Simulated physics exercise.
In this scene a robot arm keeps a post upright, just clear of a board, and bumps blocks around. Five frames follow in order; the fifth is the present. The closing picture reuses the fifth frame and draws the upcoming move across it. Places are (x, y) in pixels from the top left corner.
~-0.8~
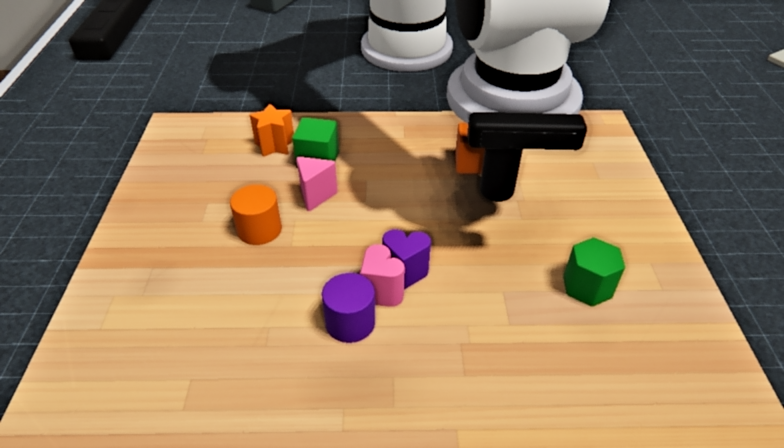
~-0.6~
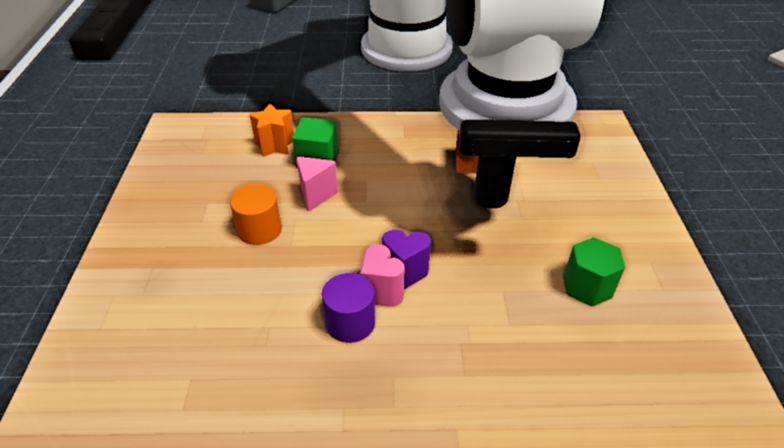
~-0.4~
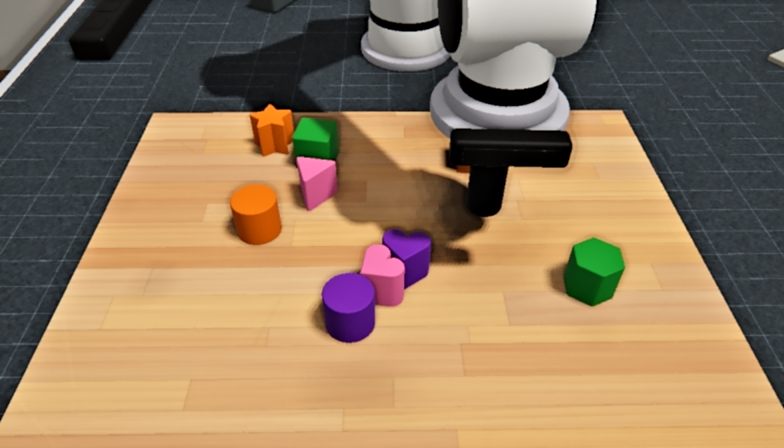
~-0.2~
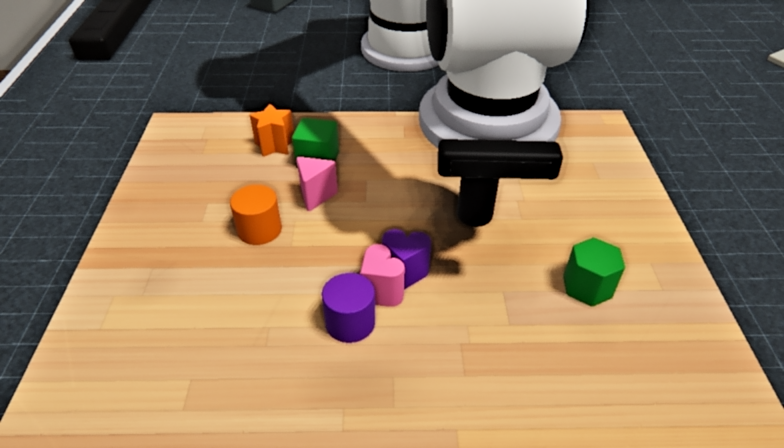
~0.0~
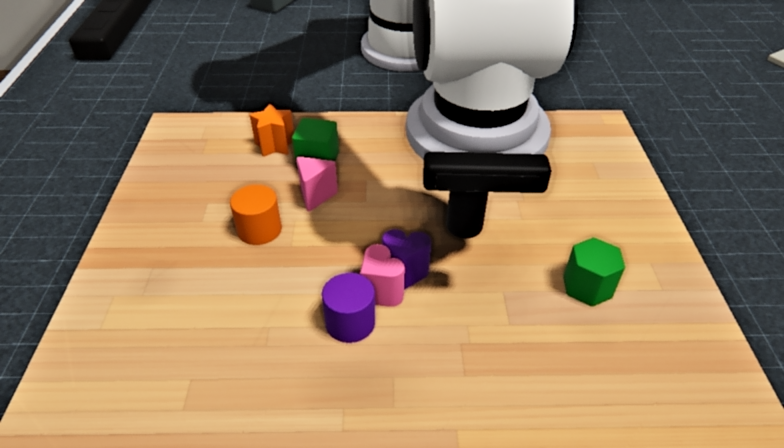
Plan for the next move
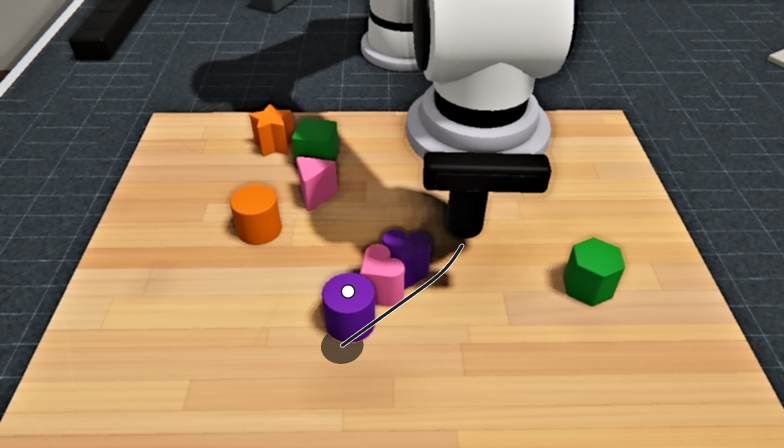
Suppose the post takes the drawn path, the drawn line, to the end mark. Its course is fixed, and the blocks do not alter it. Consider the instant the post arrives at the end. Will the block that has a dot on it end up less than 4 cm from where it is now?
No.
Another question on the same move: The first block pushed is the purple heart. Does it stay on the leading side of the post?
It falls back or aside.
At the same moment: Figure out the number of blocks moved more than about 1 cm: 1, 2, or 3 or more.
The push will move three blocks or more.
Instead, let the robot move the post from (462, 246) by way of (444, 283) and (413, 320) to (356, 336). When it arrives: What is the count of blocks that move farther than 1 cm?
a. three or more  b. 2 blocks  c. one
c.
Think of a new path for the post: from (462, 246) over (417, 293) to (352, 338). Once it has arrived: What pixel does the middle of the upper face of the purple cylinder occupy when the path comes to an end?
About (300, 308).
Path on the board, from (462, 246) through (412, 295) to (342, 345); the dot is on the purple cylinder.
The first path, step by step. One third of the way, post at (434, 262); purple cylinder at (342, 295); pink heart at (358, 263), turned 15° clockwise; purple heart at (389, 248), turned 20° clockwise.
Two thirds of the way, post at (390, 293); purple cylinder at (331, 299); pink heart at (323, 259), turned 15° clockwise; purple heart at (360, 256), turned 95° clockwise.
At the end, post at (341, 328); purple cylinder at (290, 312); pink heart at (321, 260), turned 20° clockwise; purple heart at (358, 259), turned 115° clockwise.
